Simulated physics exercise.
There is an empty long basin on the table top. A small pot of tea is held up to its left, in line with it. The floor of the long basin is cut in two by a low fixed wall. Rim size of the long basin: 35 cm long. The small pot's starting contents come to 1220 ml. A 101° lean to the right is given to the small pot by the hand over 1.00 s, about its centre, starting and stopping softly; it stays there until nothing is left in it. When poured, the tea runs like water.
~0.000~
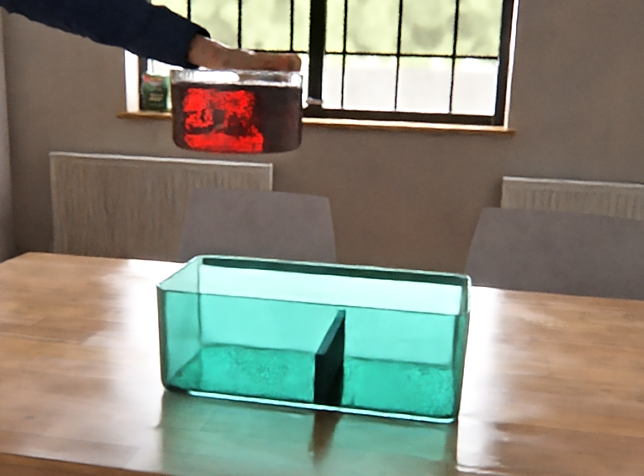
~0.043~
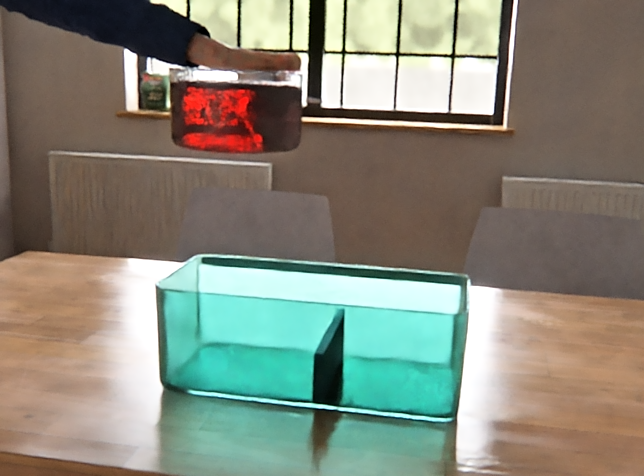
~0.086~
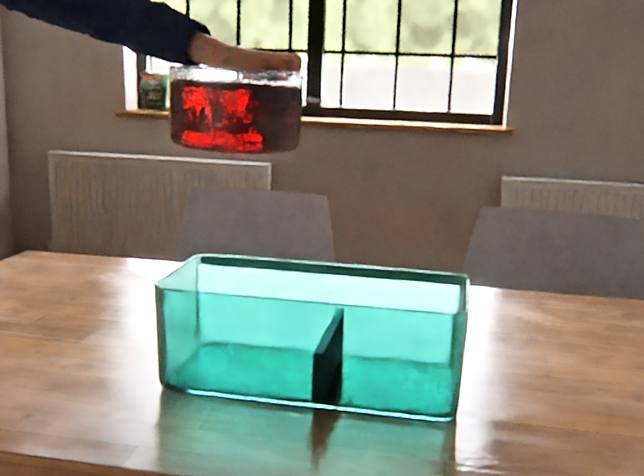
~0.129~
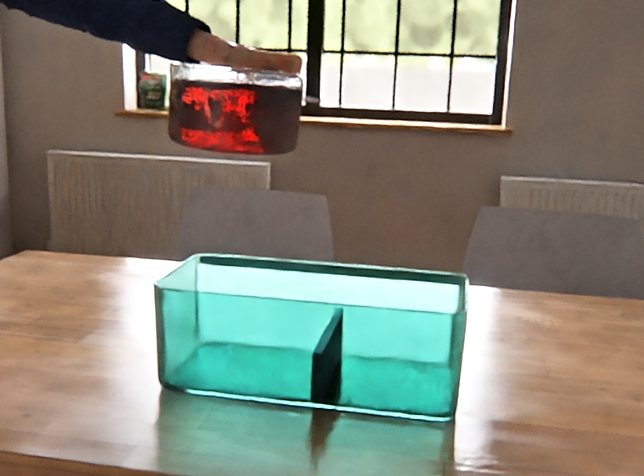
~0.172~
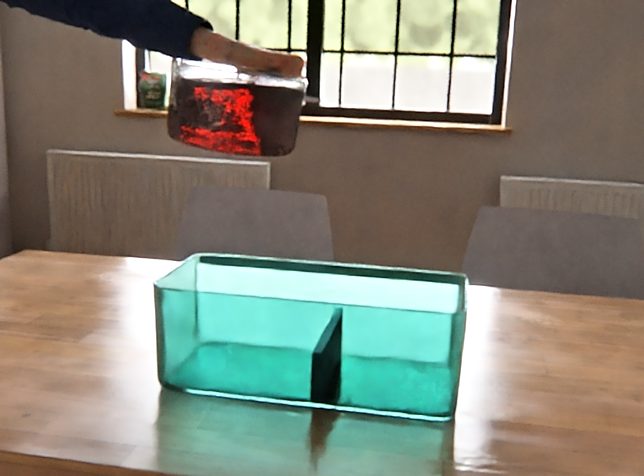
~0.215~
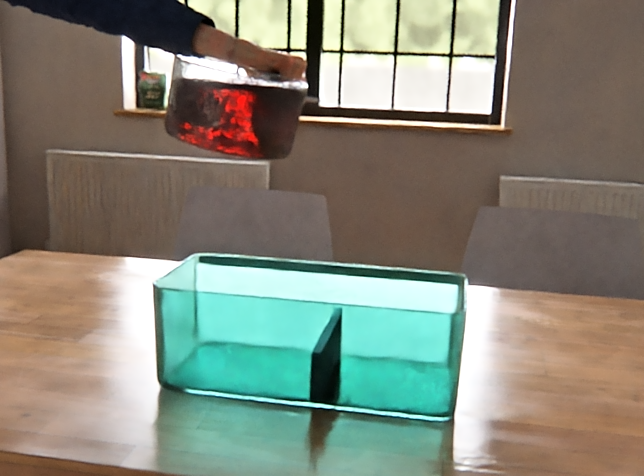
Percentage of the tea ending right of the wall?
82 per cent.
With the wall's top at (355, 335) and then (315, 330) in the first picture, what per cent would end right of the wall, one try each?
Respectively close to 65 and 95 %.
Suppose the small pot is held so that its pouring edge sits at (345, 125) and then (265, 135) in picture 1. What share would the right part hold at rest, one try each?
Some 95 and 30 per cent, in that order.
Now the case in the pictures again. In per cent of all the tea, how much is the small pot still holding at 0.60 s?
About 62 per cent.
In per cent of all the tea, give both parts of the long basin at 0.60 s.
1 left and 5 right, roughly.
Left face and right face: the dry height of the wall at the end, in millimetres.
The left side gives some 54 mm, the right side some 20 mm.
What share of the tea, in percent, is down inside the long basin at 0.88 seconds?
Looks like about 68 % of the whole amount.
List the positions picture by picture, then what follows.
It leans 0°; its right rim is at (302, 76); the tea meets the walls at (179, 82) and (301, 86); the long basin's rim runs from (178, 272) to (470, 296); the wall's top is at (332, 332), in the first picture.
It leans 0°; its right rim is at (302, 76); the tea meets the walls at (178, 81) and (301, 85), in the second picture.
It leans 2°; its right rim is at (302, 77); the tea meets the walls at (179, 80) and (300, 85), in the third picture.
It leans 4°; its right rim is at (303, 79); the tea meets the walls at (179, 79) and (301, 86), in the fourth picture.
It leans 7°; its right rim is at (304, 83); the tea meets the walls at (179, 79) and (302, 86), in the fifth picture.
It leans 11°; its right rim is at (304, 88); the tea meets the walls at (179, 80) and (304, 87), in the sixth picture.
After 0.60 s the tilt is 66° and 62 per cent is still to pour, 1 is left of the wall and 5 right of it.
After 0.88 s the tilt is 98° and 14 per cent is still to pour, 2 is left of the wall and 65 right of it.
After 1.18 s the tilt is 101° and 2 per cent is still to pour, 13 is left of the wall and 81 right of it.
After 1.50 s the tilt is 101° and 0 per cent is still to pour, 16 is left of the wall and 82 right of it.
In the end 16 per cent lies left of the wall, 82 right of it and 1 outside.
